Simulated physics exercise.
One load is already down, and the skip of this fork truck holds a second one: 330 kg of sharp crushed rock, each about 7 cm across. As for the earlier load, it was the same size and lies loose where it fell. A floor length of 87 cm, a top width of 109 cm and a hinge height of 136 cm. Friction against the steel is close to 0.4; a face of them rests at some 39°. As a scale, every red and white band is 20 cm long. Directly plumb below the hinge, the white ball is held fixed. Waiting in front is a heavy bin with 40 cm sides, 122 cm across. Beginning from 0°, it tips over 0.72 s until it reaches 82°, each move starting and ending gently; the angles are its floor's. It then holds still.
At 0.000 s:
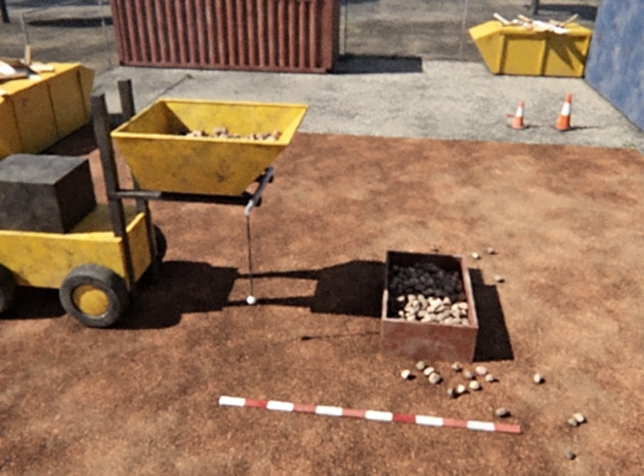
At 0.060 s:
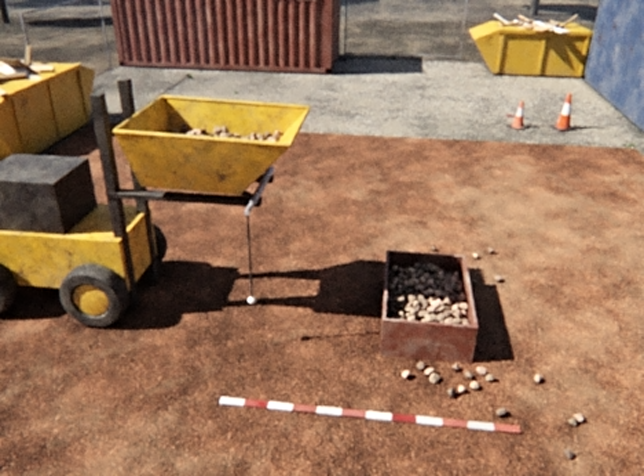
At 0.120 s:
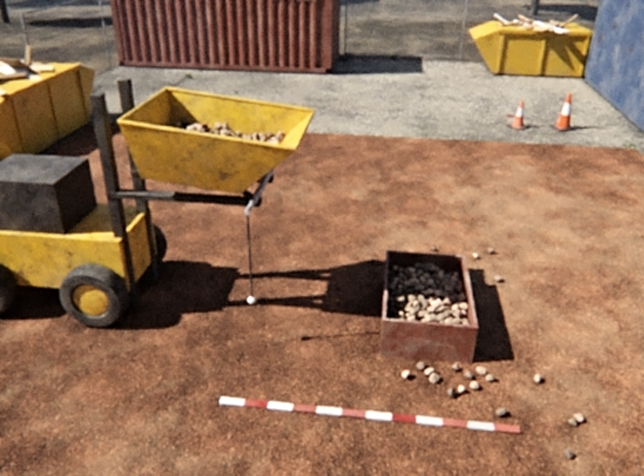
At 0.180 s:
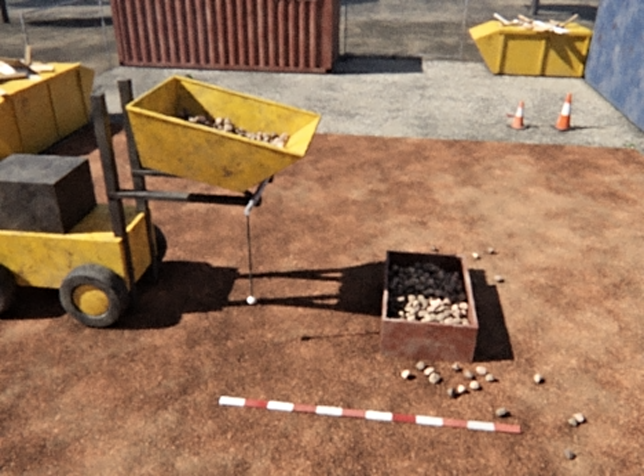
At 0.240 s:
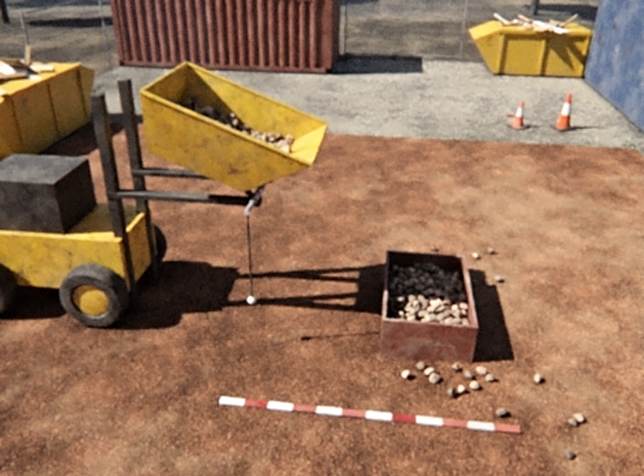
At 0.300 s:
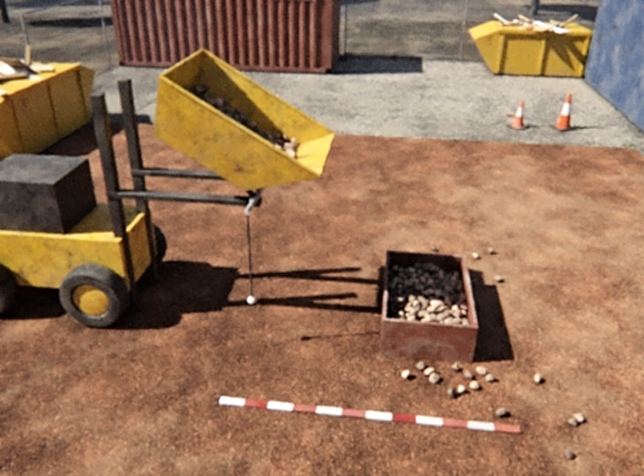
A yellow skip of pale stones, held up by a yellow wheeled loader at the left, tilts gently, then faster, its left end rising and its lip dipping to the right as the stones shift inside. The loader and the high, fixed view stay still over a sunlit reddish dirt yard. An open rust-brown bin of stones sits right of centre, with scattered stones, a red-and-white pole, orange cones and containers around.
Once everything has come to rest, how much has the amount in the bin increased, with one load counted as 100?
About 54 per cent.
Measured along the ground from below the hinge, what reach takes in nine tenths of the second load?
I'd say close to 180 centimetres ahead of it.
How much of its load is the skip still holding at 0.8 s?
Still inside: Some 100 %.
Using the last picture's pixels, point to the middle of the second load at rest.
Around (397, 295) in the last picture.
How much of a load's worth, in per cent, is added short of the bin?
40 % of a load.
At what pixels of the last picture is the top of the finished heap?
Look near (410, 278).
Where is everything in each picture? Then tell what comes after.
The skip is at 0°, its lip at (288, 144); the top of the load is at (222, 140). The earlier load is highest near (417, 283), 34 cm above ground level, 96 % in the bin, 4 % beside or beyond the bin, in the first frame.
Lip at (290, 145), floor tilted 2°, highest stones at (215, 138); the stones move at 0.4 m/s on average, in the second frame.
The skip is at 6°, its lip at (296, 149); the top of the load is at (187, 130); the stones move at 0.8 m/s on average, in the third frame.
The skip is at 13°, its lip at (304, 156); the top of the load is at (182, 120); the stones move at 1.2 m/s on average, in the fourth frame.
Lip at (312, 165), floor tilted 21°, highest stones at (186, 107); the stones move at 1.5 m/s on average, in the fifth frame.
Lip at (320, 177), floor tilted 31°, highest stones at (196, 94); the stones move at 1.7 m/s on average, in the sixth frame.
After 0.5 s the floor is at 69°; in per cent of one load, 100 in the skip, 96 in the bin, 4 beside or beyond the bin; the foremost stones are at (522, 343).
After 0.8 s the floor is at 82°; in per cent of one load, 99 in the skip, 1 short of the bin, 96 in the bin, 4 beside or beyond the bin; the foremost stones are at (522, 343).
After 1.2 s the floor is at 82°; in per cent of one load, 10 in the skip, 37 short of the bin, 147 in the bin, 6 beside or beyond the bin; the foremost stones are at (522, 343).
After 3.8 s the floor is at 82°; in per cent of one load, 0 in the skip, 38 short of the bin, 150 in the bin, 12 beside or beyond the bin; the foremost stones are at (575, 324). Net gain in the bin, 54.
